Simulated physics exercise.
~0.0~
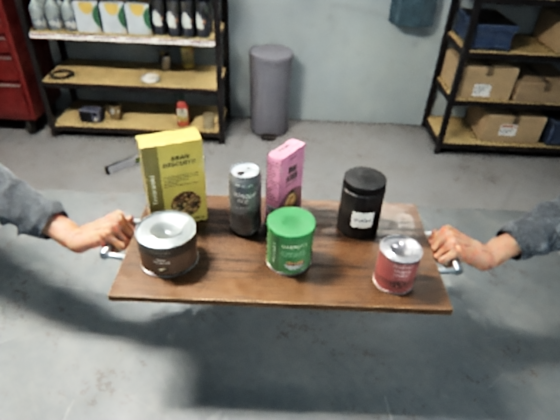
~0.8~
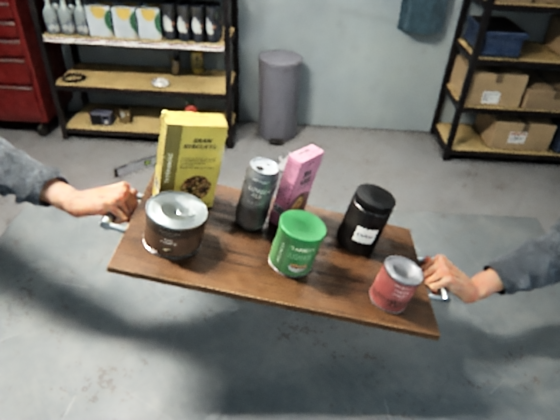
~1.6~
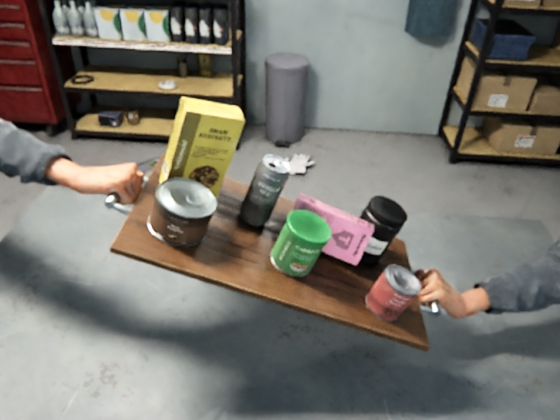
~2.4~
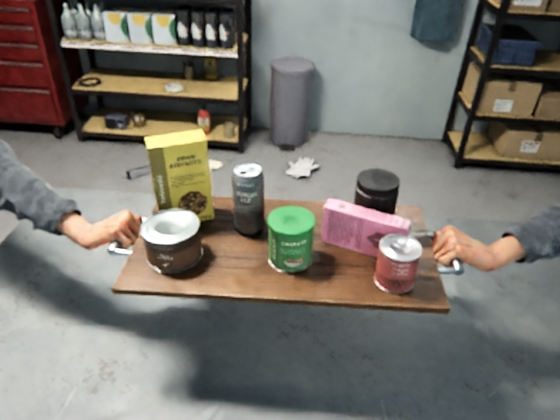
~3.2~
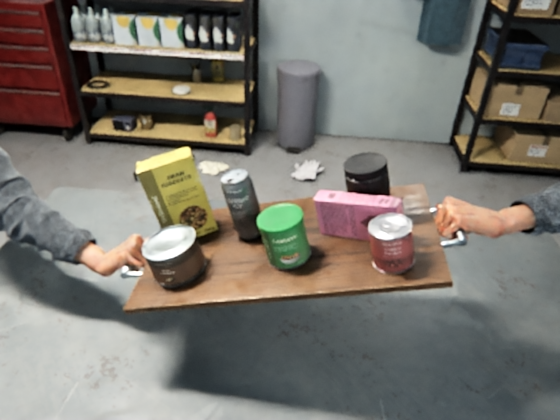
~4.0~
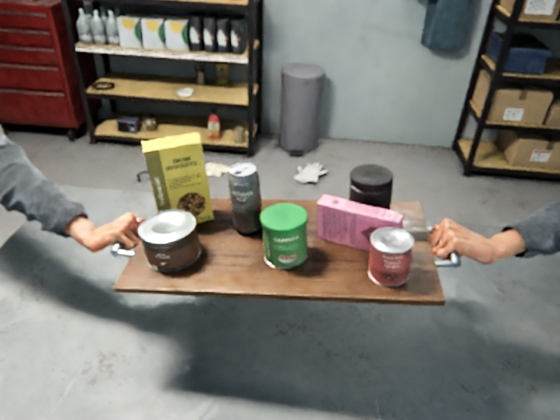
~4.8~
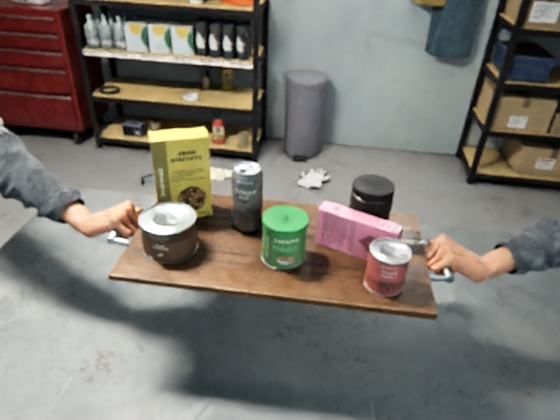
A wooden tray carrying seven containers, held by a hand at each end, tips right edge down, and the pink packet leans and topples onto its side toward the black jar; the tray then tilts gently left and returns nearly level, the other containers still standing.
